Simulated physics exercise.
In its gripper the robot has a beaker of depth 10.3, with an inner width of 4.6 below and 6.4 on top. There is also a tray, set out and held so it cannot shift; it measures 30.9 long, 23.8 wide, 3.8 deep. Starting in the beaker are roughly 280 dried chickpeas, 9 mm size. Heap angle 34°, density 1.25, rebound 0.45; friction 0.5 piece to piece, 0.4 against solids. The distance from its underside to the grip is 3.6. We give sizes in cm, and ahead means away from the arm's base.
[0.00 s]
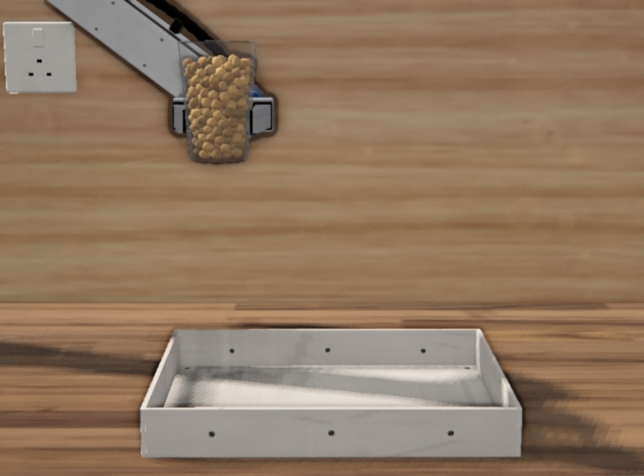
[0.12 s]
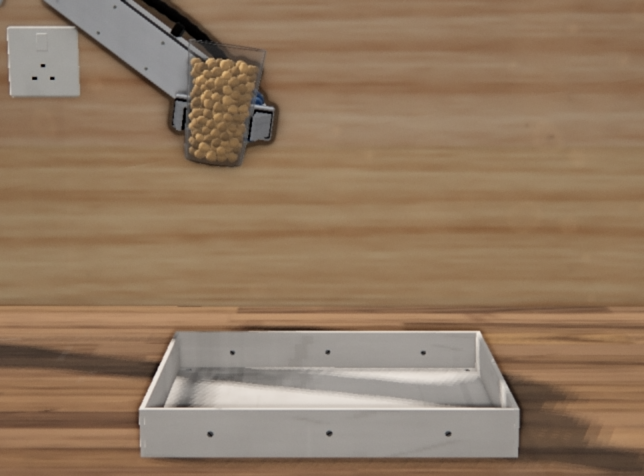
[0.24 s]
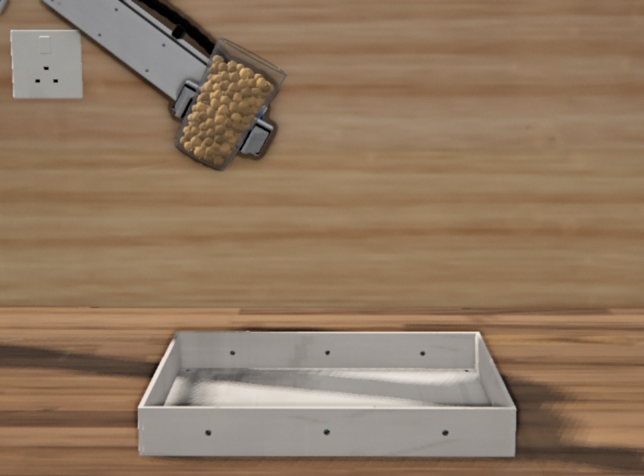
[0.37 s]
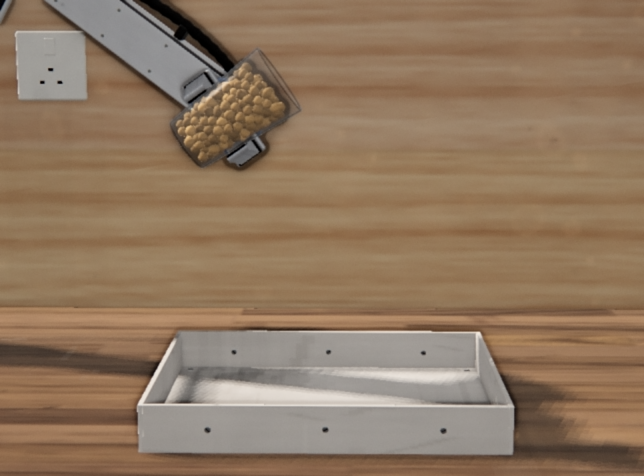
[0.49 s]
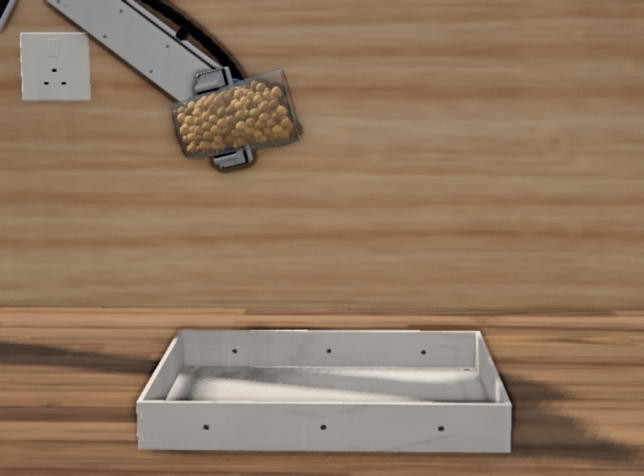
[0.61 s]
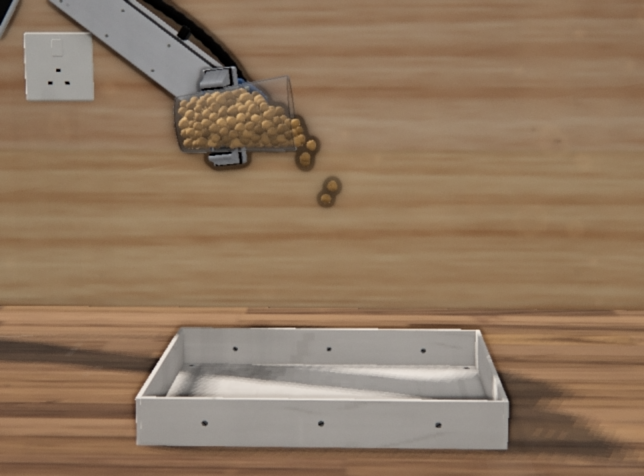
Above a white tray, a robot gripper tilts a beaker rightward until a few chickpeas fall out.
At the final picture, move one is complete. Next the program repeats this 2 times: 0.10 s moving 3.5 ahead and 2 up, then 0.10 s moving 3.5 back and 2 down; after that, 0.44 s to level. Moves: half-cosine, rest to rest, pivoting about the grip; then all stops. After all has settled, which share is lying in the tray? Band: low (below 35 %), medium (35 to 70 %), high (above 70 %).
High.
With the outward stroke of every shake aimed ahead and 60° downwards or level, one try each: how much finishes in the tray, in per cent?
First try about 35 %, second try about 80 %.
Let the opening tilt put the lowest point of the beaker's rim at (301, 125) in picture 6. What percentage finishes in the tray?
Around 65 per cent of it.
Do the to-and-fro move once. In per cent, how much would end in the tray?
Roughly 80 percent.
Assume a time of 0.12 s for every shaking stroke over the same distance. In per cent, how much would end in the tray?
That would give around 80 per cent.
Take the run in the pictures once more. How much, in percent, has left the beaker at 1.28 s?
About 95 per cent so far.
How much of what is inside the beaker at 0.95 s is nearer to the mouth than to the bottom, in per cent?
Near 95 %.
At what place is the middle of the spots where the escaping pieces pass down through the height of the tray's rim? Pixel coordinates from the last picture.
Roughly at (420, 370).
By 0.95 s, tilted 84° forward, highest piece 28 above the table; 201 in the tray, 58 in the beaker, 1 on the table or floor, 19 in flight or on a rim.
By 1.28 s, tilted 27° forward, highest piece 30 above the table; 258 in the tray, 15 in the beaker, 4 on the table or floor, 2 in flight or on a rim.
By 1.65 s, level, highest piece 25 above the table; 259 in the tray, 15 in the beaker, 5 on the table or floor.
By 2.70 s, level, highest piece 25 above the table; 259 in the tray, 15 in the beaker, 5 on the table or floor.
Final count, 259 in the tray, 15 in the beaker, 5 on the table or floor. That is 93 % in the tray.
